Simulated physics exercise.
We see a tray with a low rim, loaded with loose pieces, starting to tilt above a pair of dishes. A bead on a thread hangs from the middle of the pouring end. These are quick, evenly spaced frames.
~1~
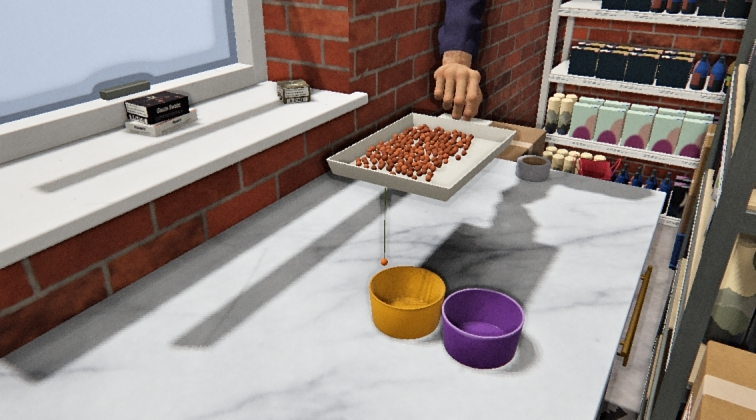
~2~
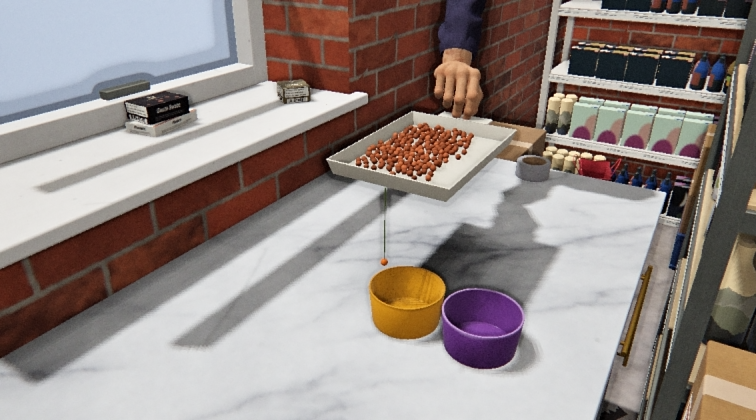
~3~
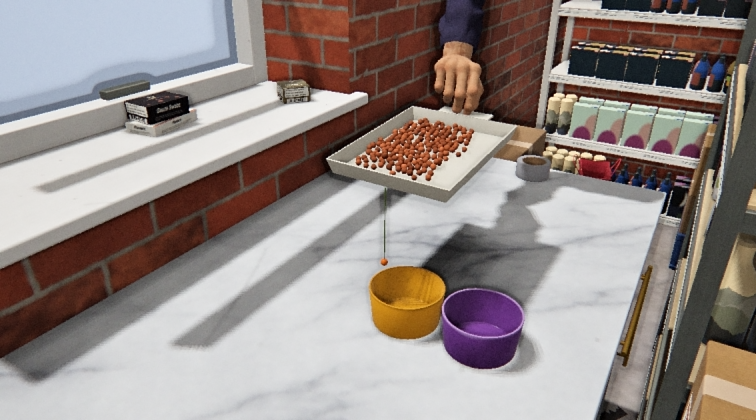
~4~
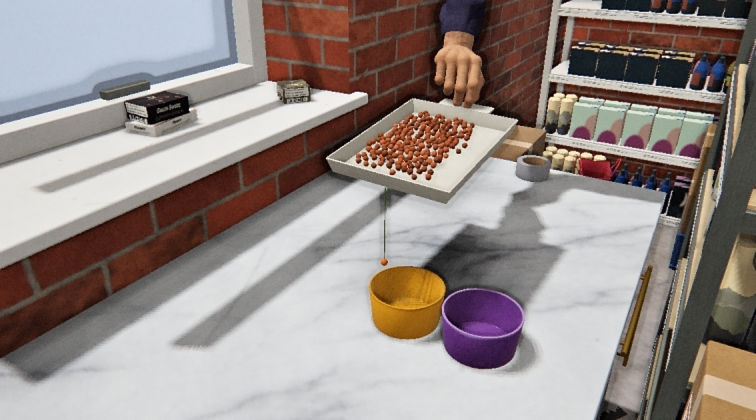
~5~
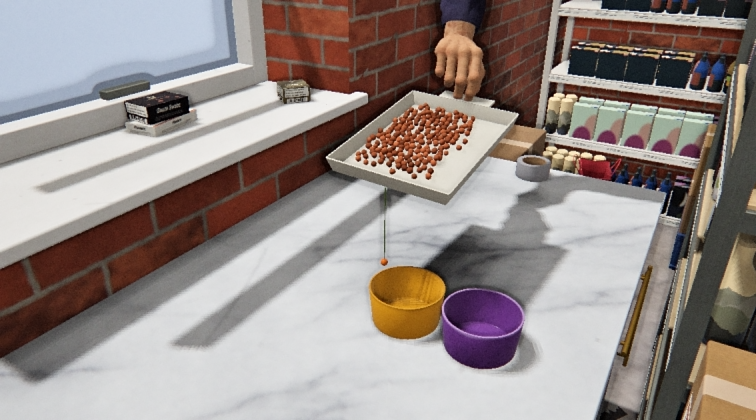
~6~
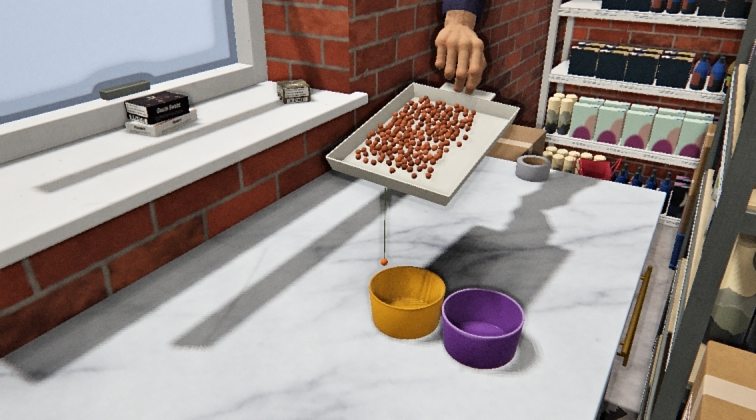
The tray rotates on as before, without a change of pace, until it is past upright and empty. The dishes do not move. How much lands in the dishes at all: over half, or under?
They take more than half between them.
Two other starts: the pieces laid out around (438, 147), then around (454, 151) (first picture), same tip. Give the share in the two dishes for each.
First some 80, then 70 per cent.
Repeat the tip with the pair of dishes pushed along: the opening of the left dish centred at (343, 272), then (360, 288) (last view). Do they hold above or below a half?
The first try: More than half. The second: Most of it.
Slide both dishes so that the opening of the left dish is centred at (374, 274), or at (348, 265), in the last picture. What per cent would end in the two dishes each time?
In turn 80 and 70 in a hundred.
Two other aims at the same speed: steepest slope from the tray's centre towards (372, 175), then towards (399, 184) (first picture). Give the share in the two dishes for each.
Near 0 % and 30 %.
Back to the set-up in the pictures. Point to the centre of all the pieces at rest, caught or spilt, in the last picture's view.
Near (413, 324).
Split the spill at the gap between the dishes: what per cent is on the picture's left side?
Close to 80 per cent.
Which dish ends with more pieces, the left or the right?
That is left.
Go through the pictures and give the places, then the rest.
Corners of the pouring end at (333, 159) and (447, 186), level; middle of the load at (415, 149), clay pellets; left dish at (388, 319); right dish at (466, 348); bead on its thread at (384, 262), in the first picture.
Corners of the pouring end at (333, 159) and (447, 186), level; middle of the load at (415, 148), in the second picture.
Corners of the pouring end at (333, 158) and (447, 187), tipped barely, lowest at the right corner; middle of the load at (415, 145), in the third picture.
Corners of the pouring end at (333, 157) and (447, 189), tipped a little, lowest at the right corner; middle of the load at (415, 141), in the fourth picture.
Corners of the pouring end at (332, 157) and (446, 190), tipped a little, lowest at the right corner; middle of the load at (415, 136), in the fifth picture.
Corners of the pouring end at (332, 156) and (446, 192), tipped a little, lowest at the right corner; middle of the load at (415, 132); left dish at (388, 319); right dish at (466, 348), in the sixth picture.
Soon after the last picture, tray tipped steeply; nearly all on the tray; a stray few in the air.
A little later, tray tipped right over; nearly all on the tray; a stray few in the right dish; a stray few in the left dish; a stray few outside both; a stray few in the air.
Later still, tray tipped past a quarter turn; about a quarter in the right dish; about half in the left dish; about a third outside both; a stray few in the air.
At rest, tray tipped past a quarter turn; about a quarter in the right dish; about half in the left dish; about a third outside both; a stray few in the air.
